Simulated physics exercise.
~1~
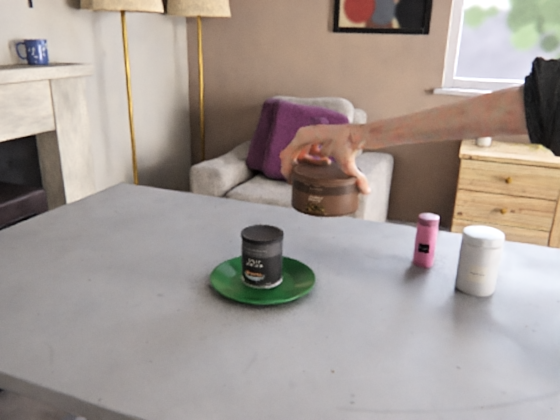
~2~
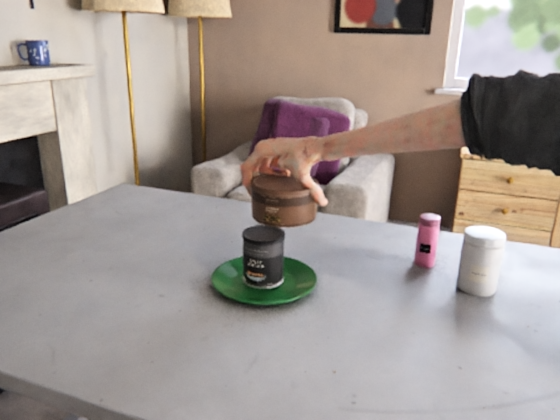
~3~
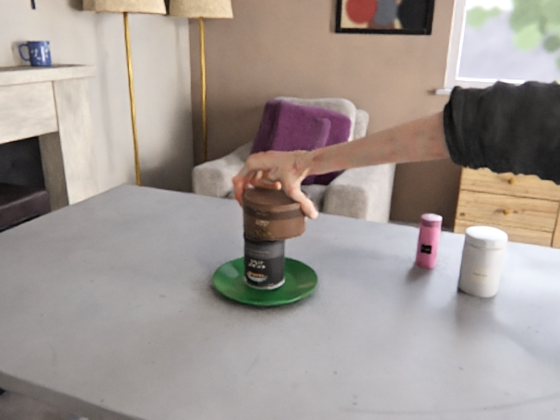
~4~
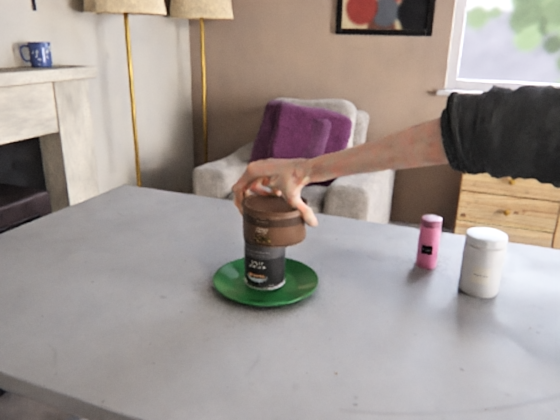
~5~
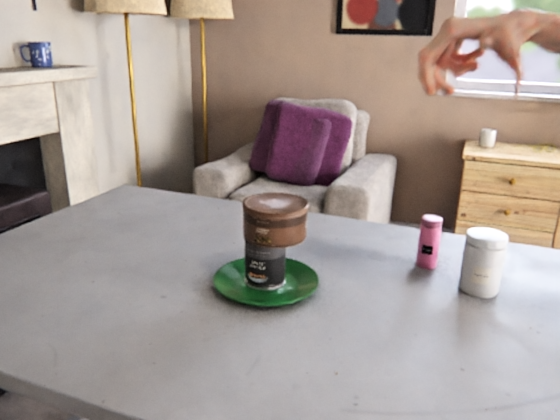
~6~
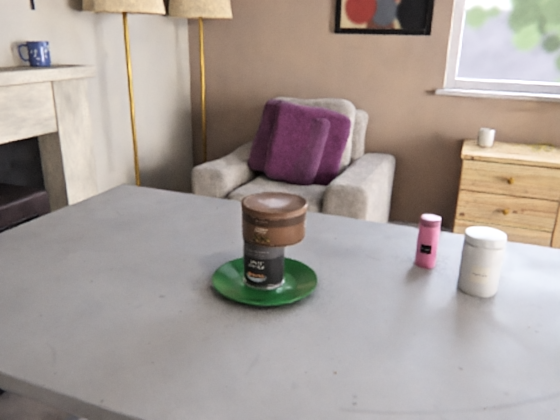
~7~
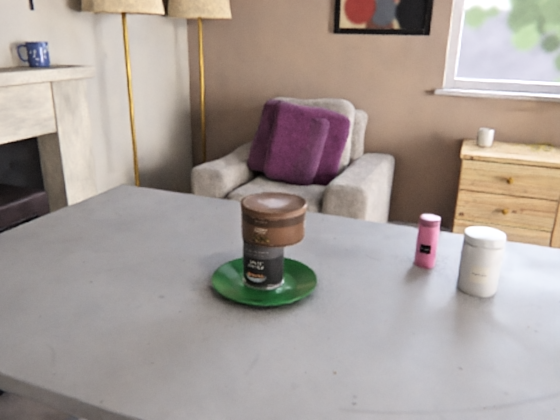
In a living room with a grey armchair and purple cushions behind, a slightly swaying camera looks across a grey table. A black pot stands on a green plate near the middle, with a pink shaker and a white jar to the right. A hand reaching in from the right holds a brown tub by its top, carries it left over the pot, and lowers it until it rests there. The fingers let go and the hand draws back to the upper right, out of view. The brown tub stays balanced on the narrower pot, and the stack stands still.
